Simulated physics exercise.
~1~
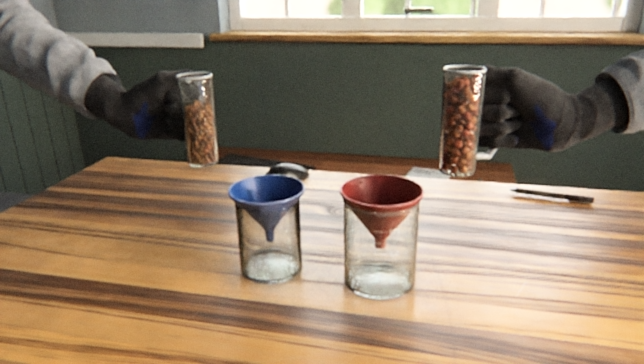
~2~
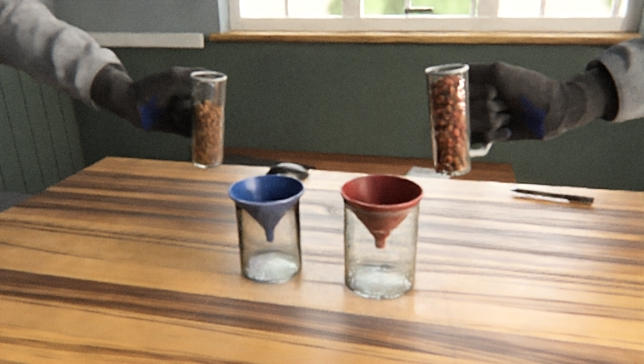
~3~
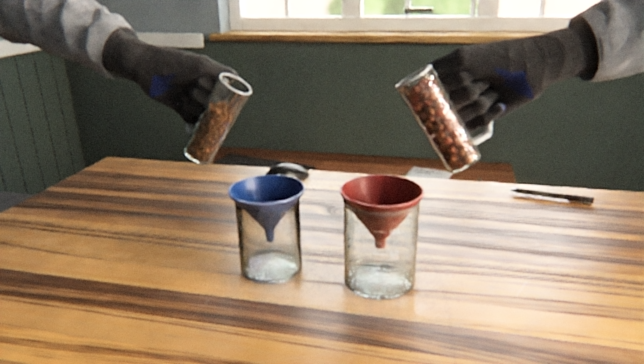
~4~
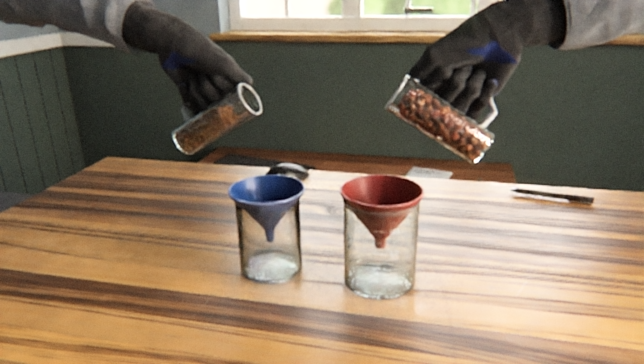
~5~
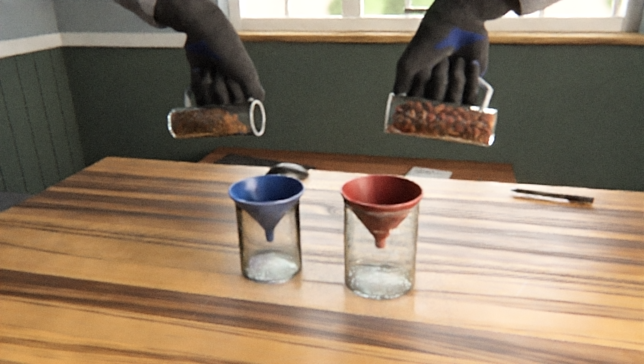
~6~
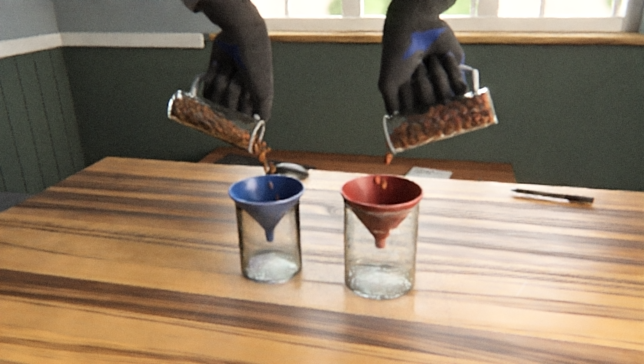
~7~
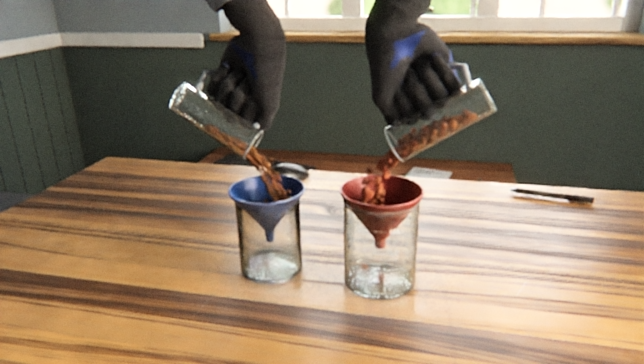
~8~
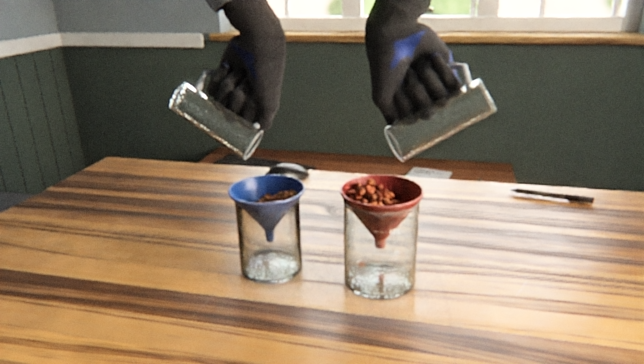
Two gloved hands tip cups of brown pieces into blue and red funnels, where most stay stuck.
